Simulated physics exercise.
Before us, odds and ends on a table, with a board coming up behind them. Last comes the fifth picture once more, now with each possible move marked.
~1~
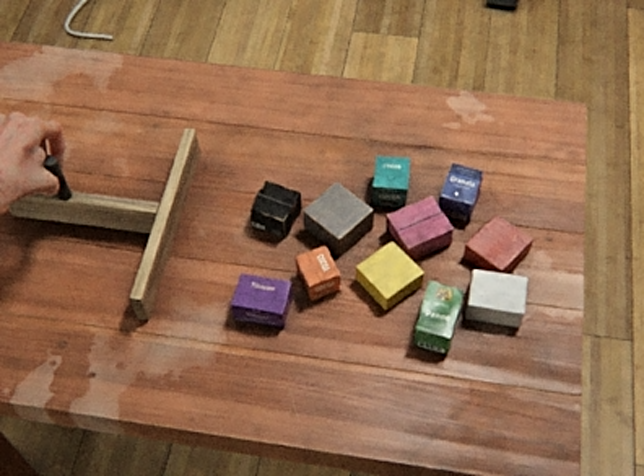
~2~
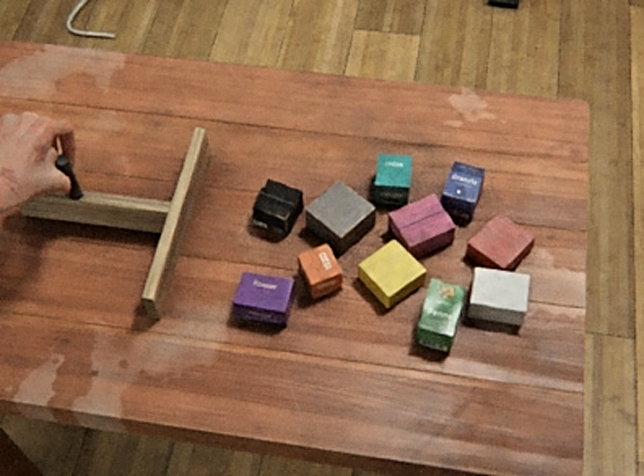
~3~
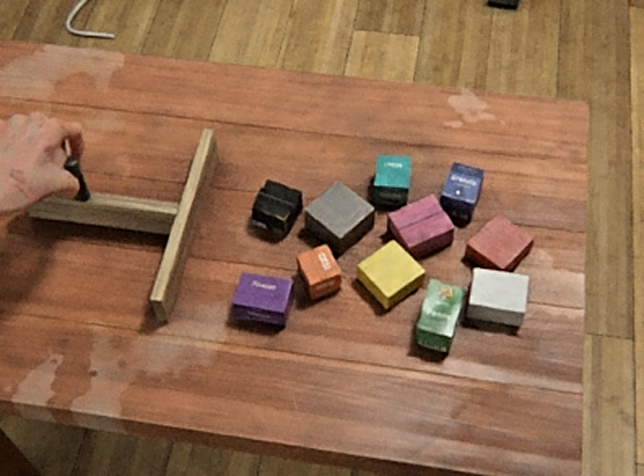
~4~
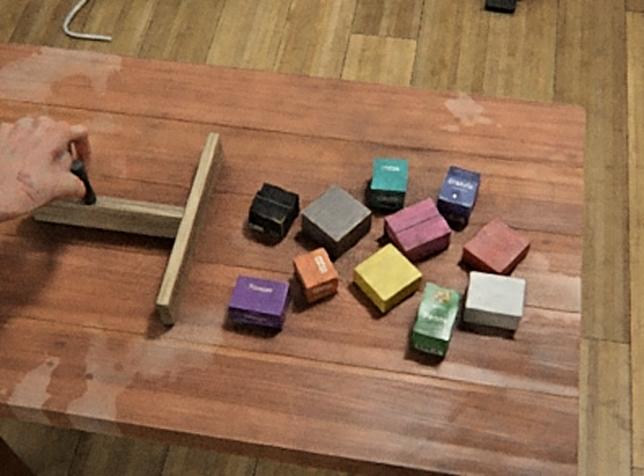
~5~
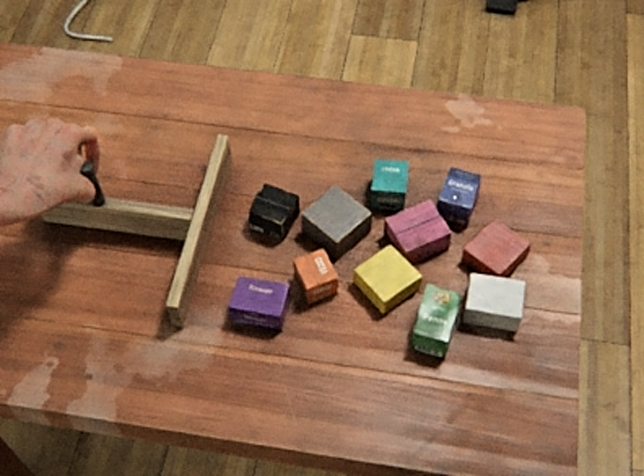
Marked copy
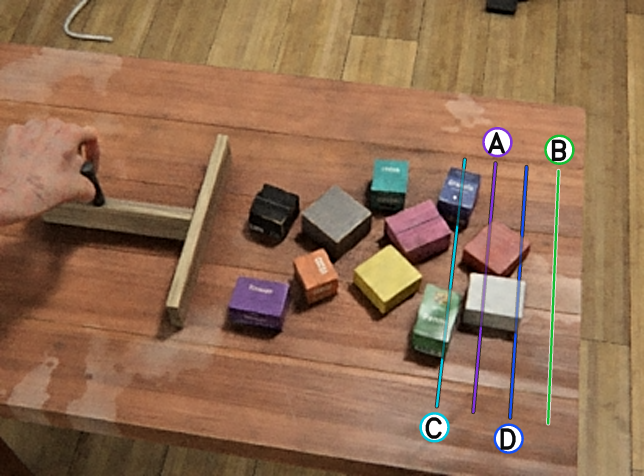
On a reddish wooden table above a plank floor, seen from above at an angle, ten small boxes and blocks lie loosely grouped right of centre. Black, grey, turquoise, pink and blue ones sit toward the back, with purple, orange, yellow, green, white and red nearer or farther right. From the left, a hand gripping a dark handle slides a T-shaped wooden board slightly rightward, while the pieces and view stay practically still.
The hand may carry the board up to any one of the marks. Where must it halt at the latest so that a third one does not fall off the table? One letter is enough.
C.
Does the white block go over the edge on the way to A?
By then, yes.
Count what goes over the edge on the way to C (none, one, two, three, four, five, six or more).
One.
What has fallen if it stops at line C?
The red block.
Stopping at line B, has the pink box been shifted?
Yes.
On the marked copy, A at (485, 277); B at (554, 286); C at (452, 272); D at (519, 281).
Taking C. A third of the way, board (288, 227); purple box (308, 310); pink box (427, 236).
Two thirds of the way, board (381, 239); red block (551, 259); white block (511, 305).
When it is over, board (450, 249); red block over the edge; pink box (574, 249); one fallen.
As for the rest, A drops three; B drops seven; D drops six.
